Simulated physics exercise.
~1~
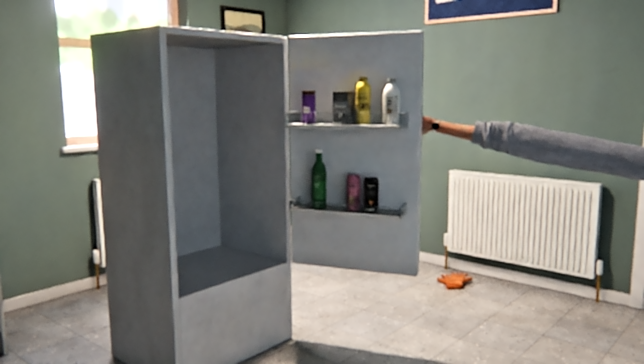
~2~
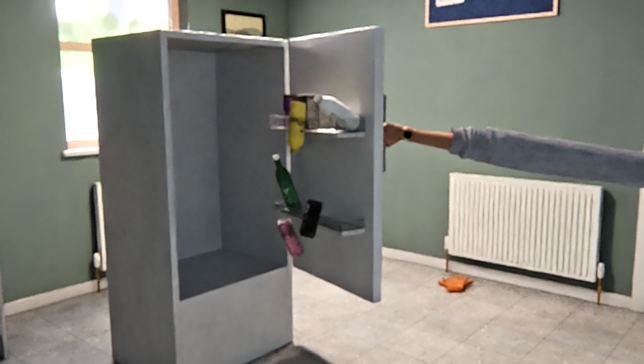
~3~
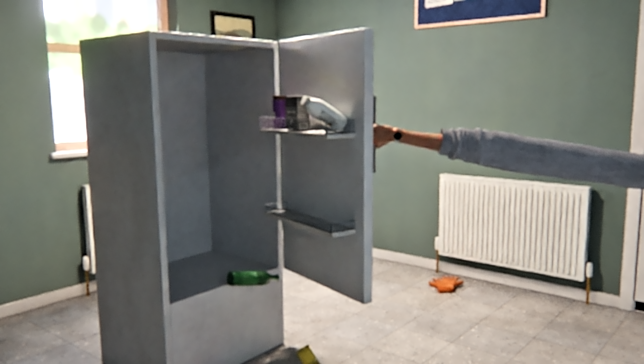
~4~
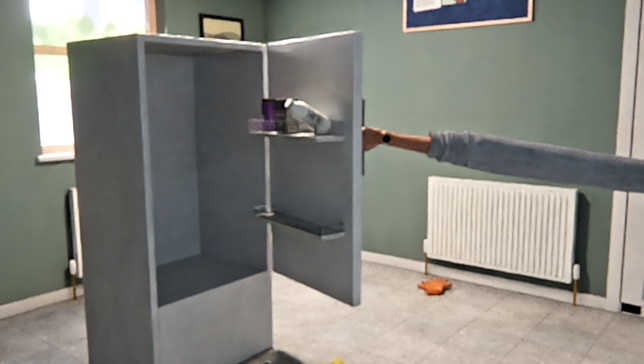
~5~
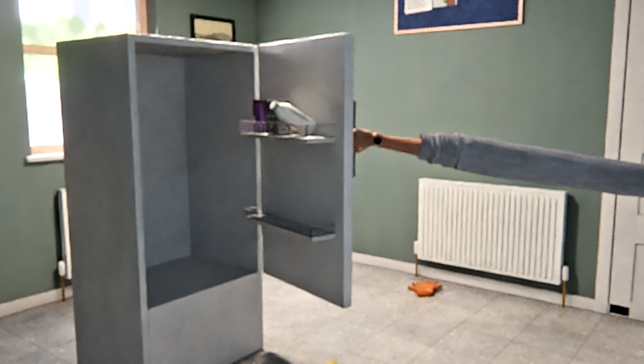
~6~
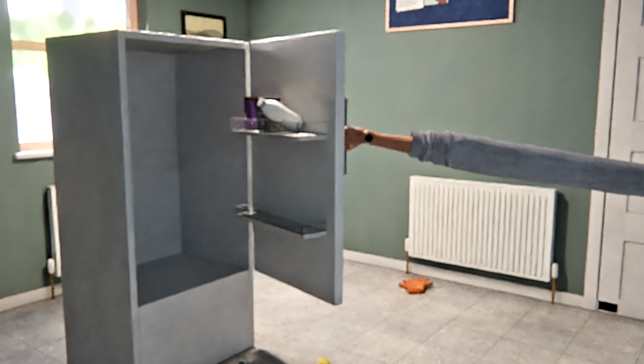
Several bottles and cans tumble from the grey cooler's door racks as a hand swings it partway shut.
